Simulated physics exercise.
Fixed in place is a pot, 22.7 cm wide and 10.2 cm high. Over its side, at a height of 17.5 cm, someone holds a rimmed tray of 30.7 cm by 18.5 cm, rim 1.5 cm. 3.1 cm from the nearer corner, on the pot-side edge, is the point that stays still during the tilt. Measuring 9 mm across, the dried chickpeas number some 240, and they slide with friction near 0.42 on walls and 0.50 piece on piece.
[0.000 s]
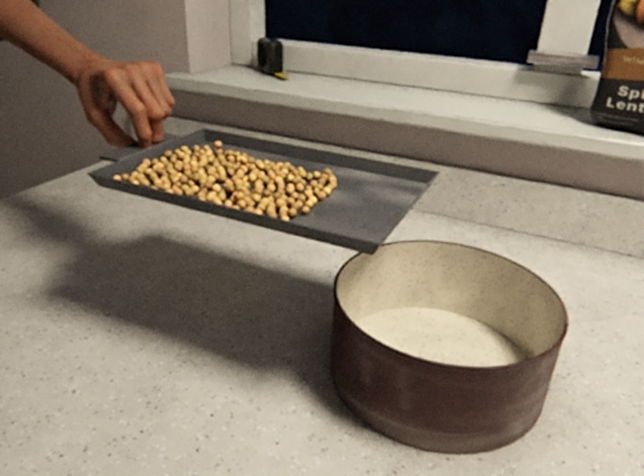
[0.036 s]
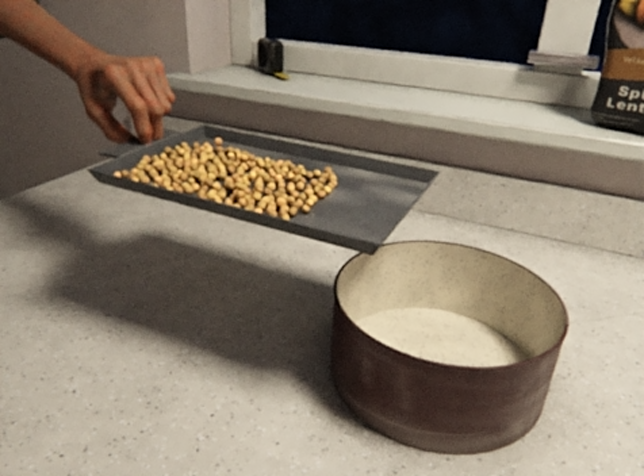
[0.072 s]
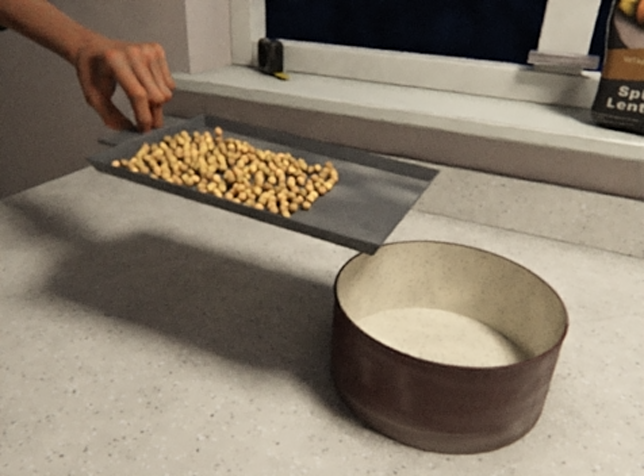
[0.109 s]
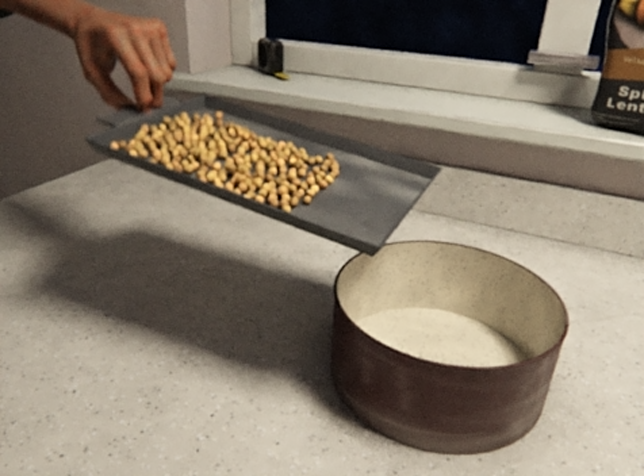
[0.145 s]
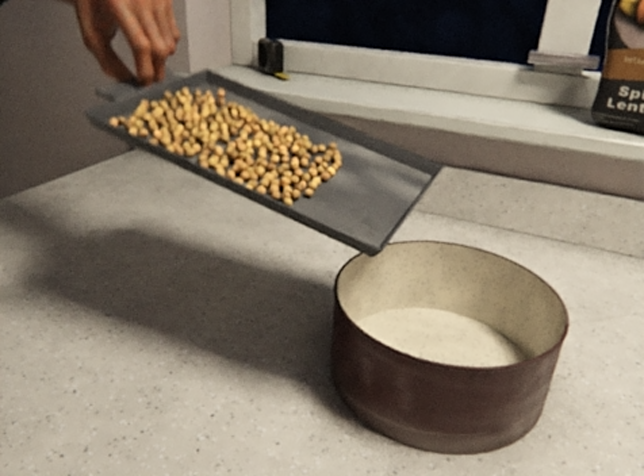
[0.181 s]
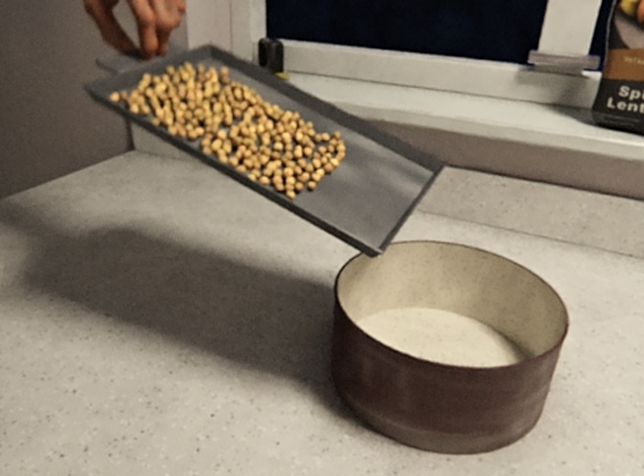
The footage shows a hand holding a gray rimmed tray of dried chickpeas above a countertop, beside a round dark pot, then raising the tray's left end steadily so it slopes down toward the right, the chickpeas staying bunched together.
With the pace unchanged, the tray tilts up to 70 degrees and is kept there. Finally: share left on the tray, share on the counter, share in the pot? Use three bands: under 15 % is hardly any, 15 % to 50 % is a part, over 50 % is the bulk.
Shares - tray: Hardly any; counter: A part; pot: The bulk.
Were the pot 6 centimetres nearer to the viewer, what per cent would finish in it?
Estimated share: Around 95 in a hundred.
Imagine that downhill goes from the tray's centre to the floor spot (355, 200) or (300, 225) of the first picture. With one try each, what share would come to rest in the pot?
Near 85 and 20 per cent, in that order.
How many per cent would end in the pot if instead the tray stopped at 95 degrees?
Estimated share: About 70 %.
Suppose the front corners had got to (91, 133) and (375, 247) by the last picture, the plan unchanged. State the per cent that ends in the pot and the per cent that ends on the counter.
Pot 15 % / counter 80 %.
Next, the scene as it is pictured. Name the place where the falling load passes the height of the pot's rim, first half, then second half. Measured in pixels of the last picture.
Early half: About (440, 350); late half: (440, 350).
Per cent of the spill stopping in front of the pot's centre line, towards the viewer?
About 100 percent of the spill.
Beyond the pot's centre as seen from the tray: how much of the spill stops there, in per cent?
90 %.
After 0.36 s, tilt 47 degrees; the tray holds 100 %, the pot 0 %.
After 0.47 s, tilt 64 degrees; the tray holds 100 %, the pot 0 %.
After 0.72 s, tilt 70 degrees; the tray holds 10 %, the pot 60 %.
At rest (1.6 s), tray 5 %, counter 30 %, pot 65 %.
